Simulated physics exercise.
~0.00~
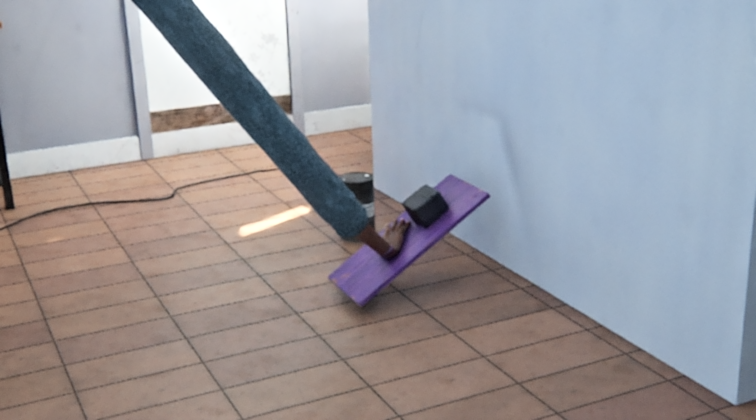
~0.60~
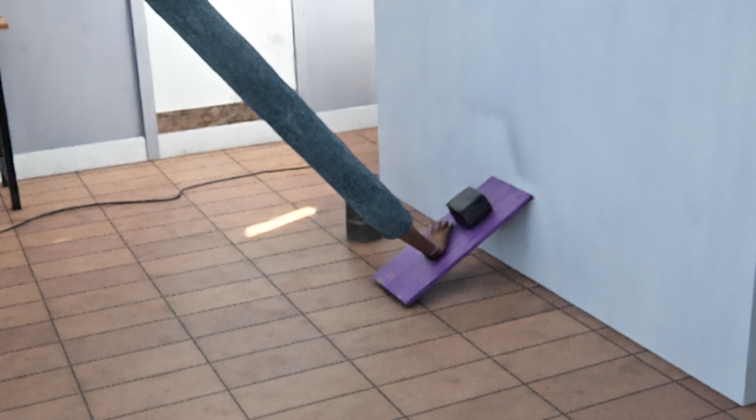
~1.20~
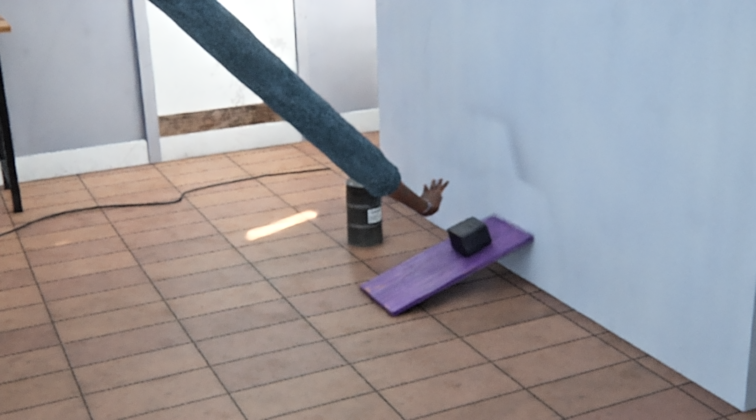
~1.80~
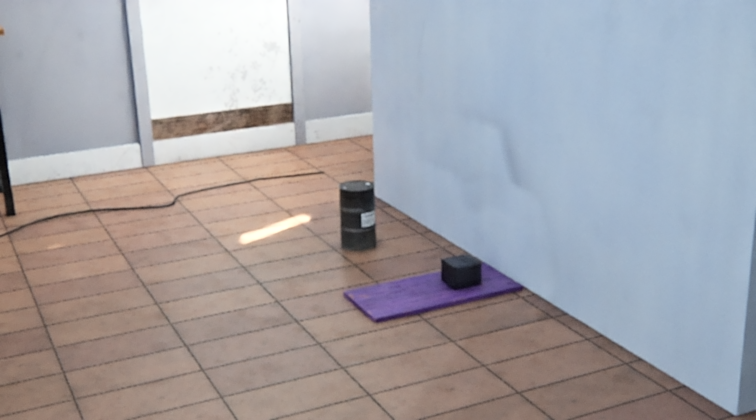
In a room with a brown tiled floor, an arm in a blue-green sleeve holds a tilted purple board with a dark block resting on it, near a pale wall. The hand moves the board to the right until its upper end leans against the wall. Then the fingers let go and the hand draws back, and the board sinks to a shallower slant. Its foot slips out and it drops down the wall. Finally the board lies flat on the tiles with the block still on top, while the black canister behind stays in place.
